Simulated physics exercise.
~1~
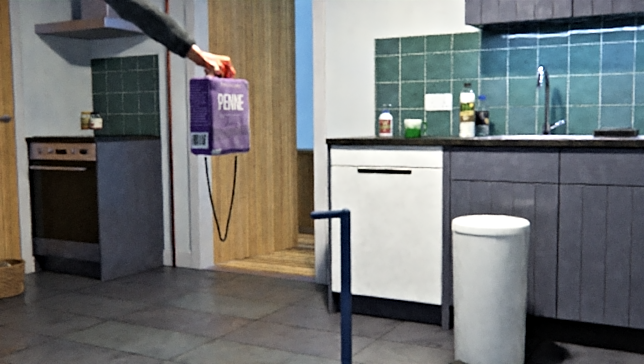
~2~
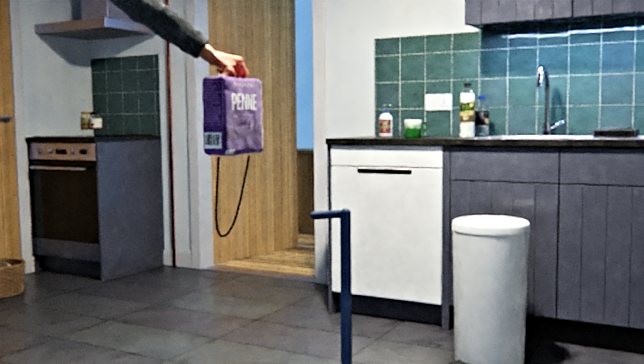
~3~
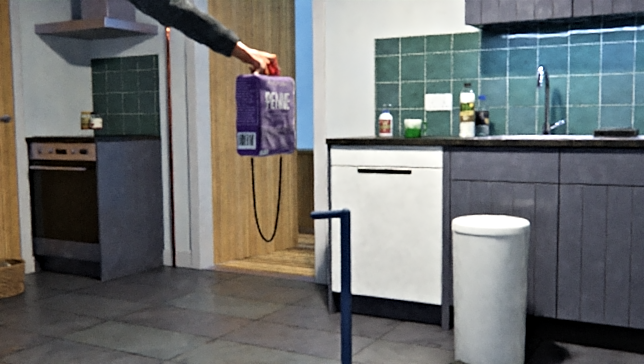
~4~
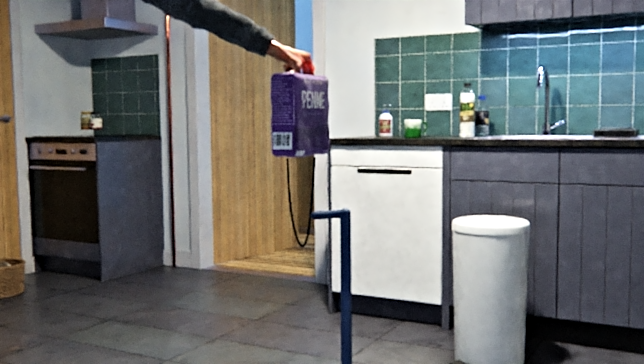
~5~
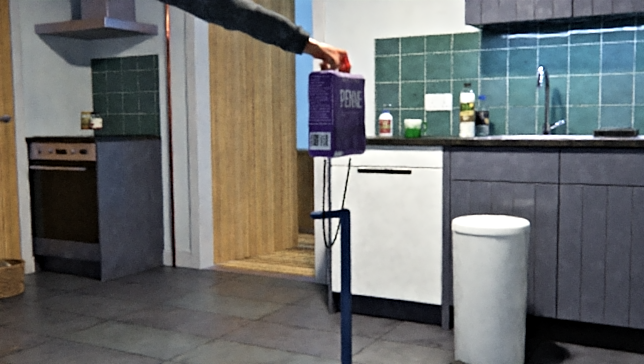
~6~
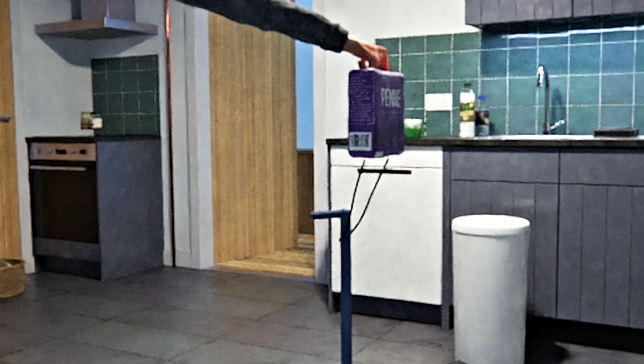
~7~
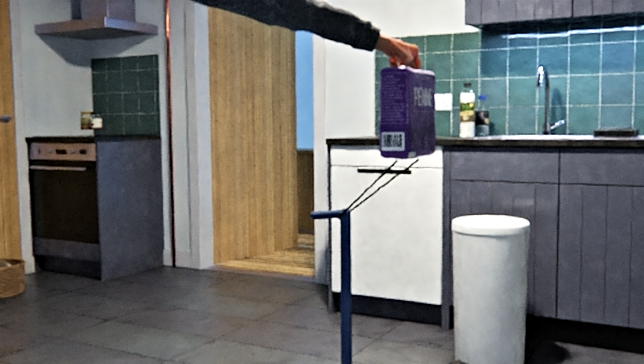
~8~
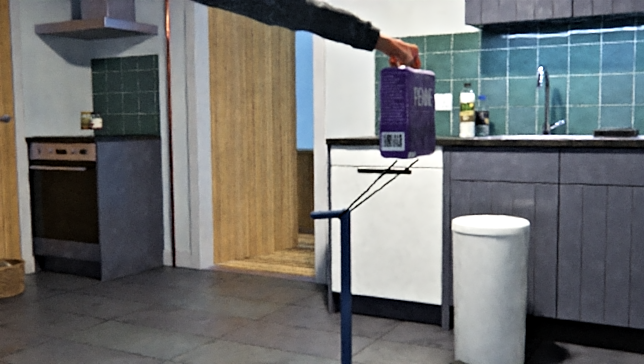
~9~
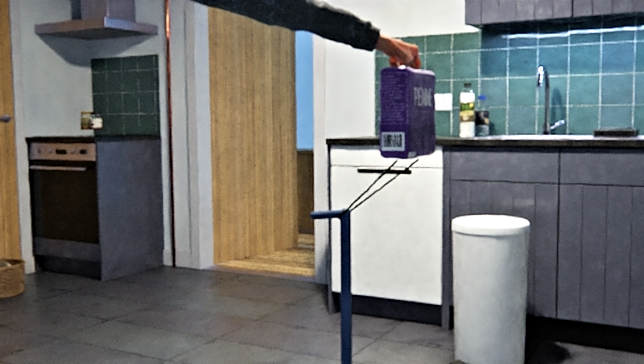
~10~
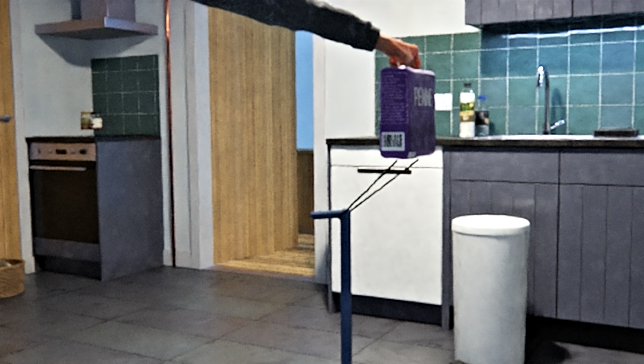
At the start, a hand at the end of a dark sleeve holds a purple bag labelled penne in a kitchen, with a thin dark loop hanging beneath it. The arm carries the bag to the right, towards a slim blue post with a sideways hook at its top. As the bag nears and passes above the post, the dangling loop reaches the hook and catches on it. The hand moves a little farther right, and the loop draws out slantwise until it is taut. The bag ends upright and still, past the post, held by the hand and tethered to the hook.
